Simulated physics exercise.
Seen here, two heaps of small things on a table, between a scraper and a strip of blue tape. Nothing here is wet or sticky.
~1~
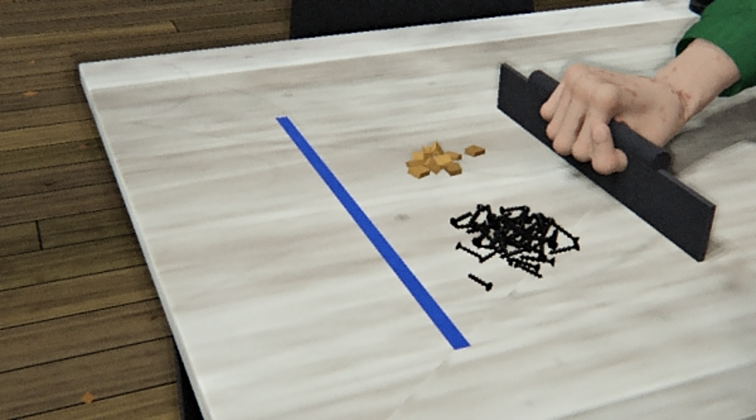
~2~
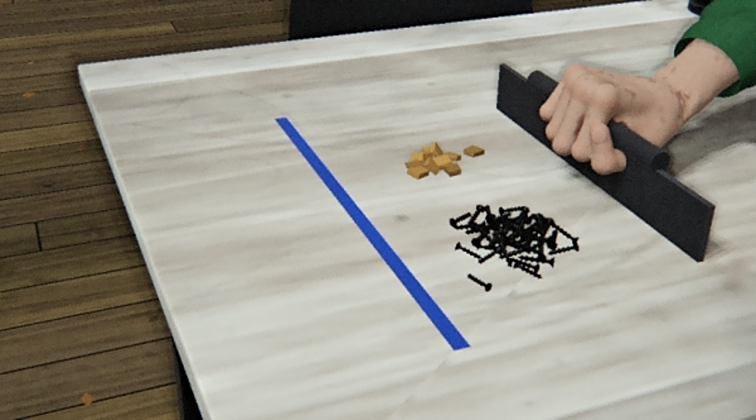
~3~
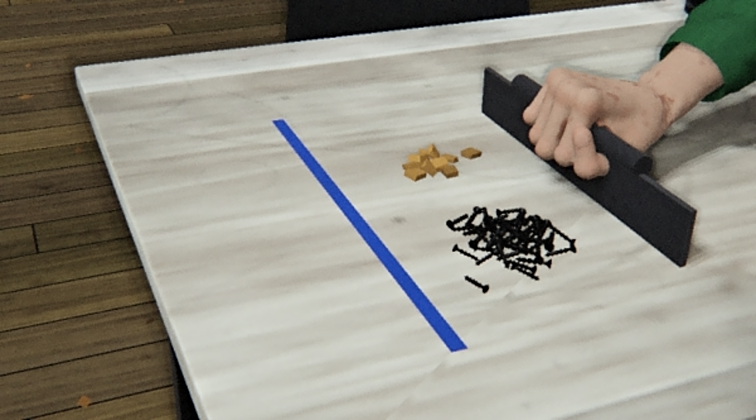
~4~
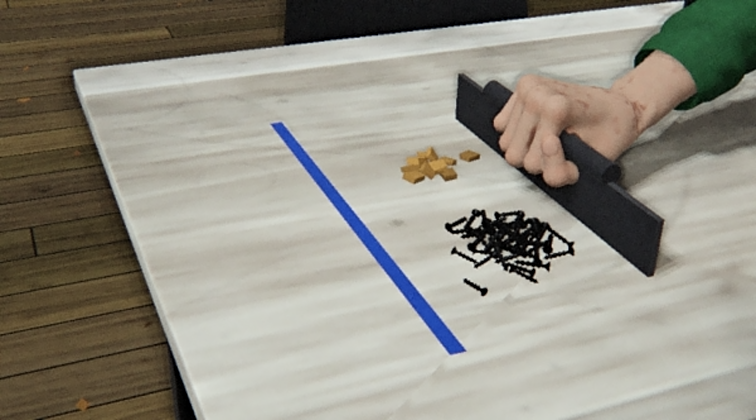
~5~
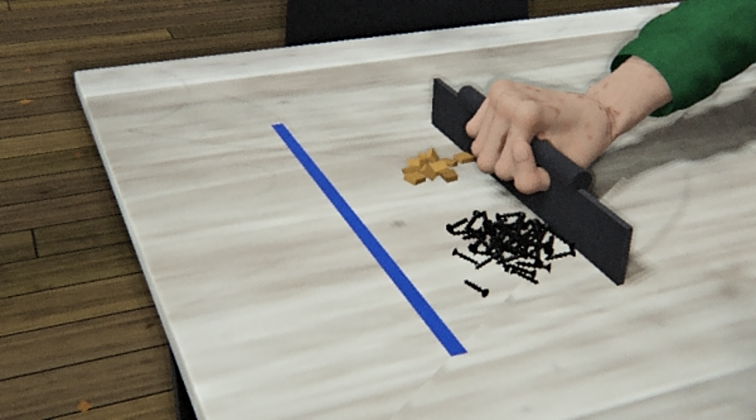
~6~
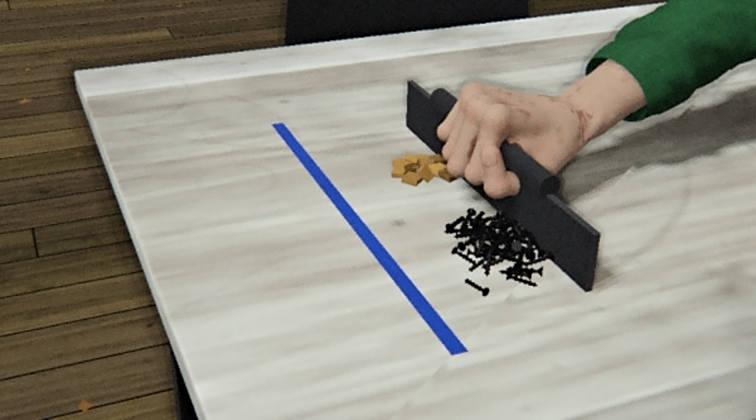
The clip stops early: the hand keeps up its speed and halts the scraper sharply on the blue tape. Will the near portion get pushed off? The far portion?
The near portion stays on top; the far portion stays on top.
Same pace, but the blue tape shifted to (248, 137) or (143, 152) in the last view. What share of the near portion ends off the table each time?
The first gives 0 %, the second 50 %.
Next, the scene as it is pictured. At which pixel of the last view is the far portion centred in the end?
Roughly at (300, 194).
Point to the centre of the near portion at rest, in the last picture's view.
Roughly at (357, 273).
Then, 0.47 s after the last picture, scraper still moving, near (416, 157); near portion all on the table, its front near (403, 277); far portion all on the table, its front near (347, 181).
Then, 0.96 s after the last picture, scraper stopped at the blue tape; near portion all on the table, its front near (323, 296); far portion all on the table, its front near (280, 193).
Then, 1.24 s after the last picture, scraper stopped at the blue tape; near portion all on the table, its front near (322, 297); far portion all on the table, its front near (280, 193).
At rest, scraper stopped at the blue tape; near portion all on the table, its front near (322, 297); far portion all on the table, its front near (280, 193).
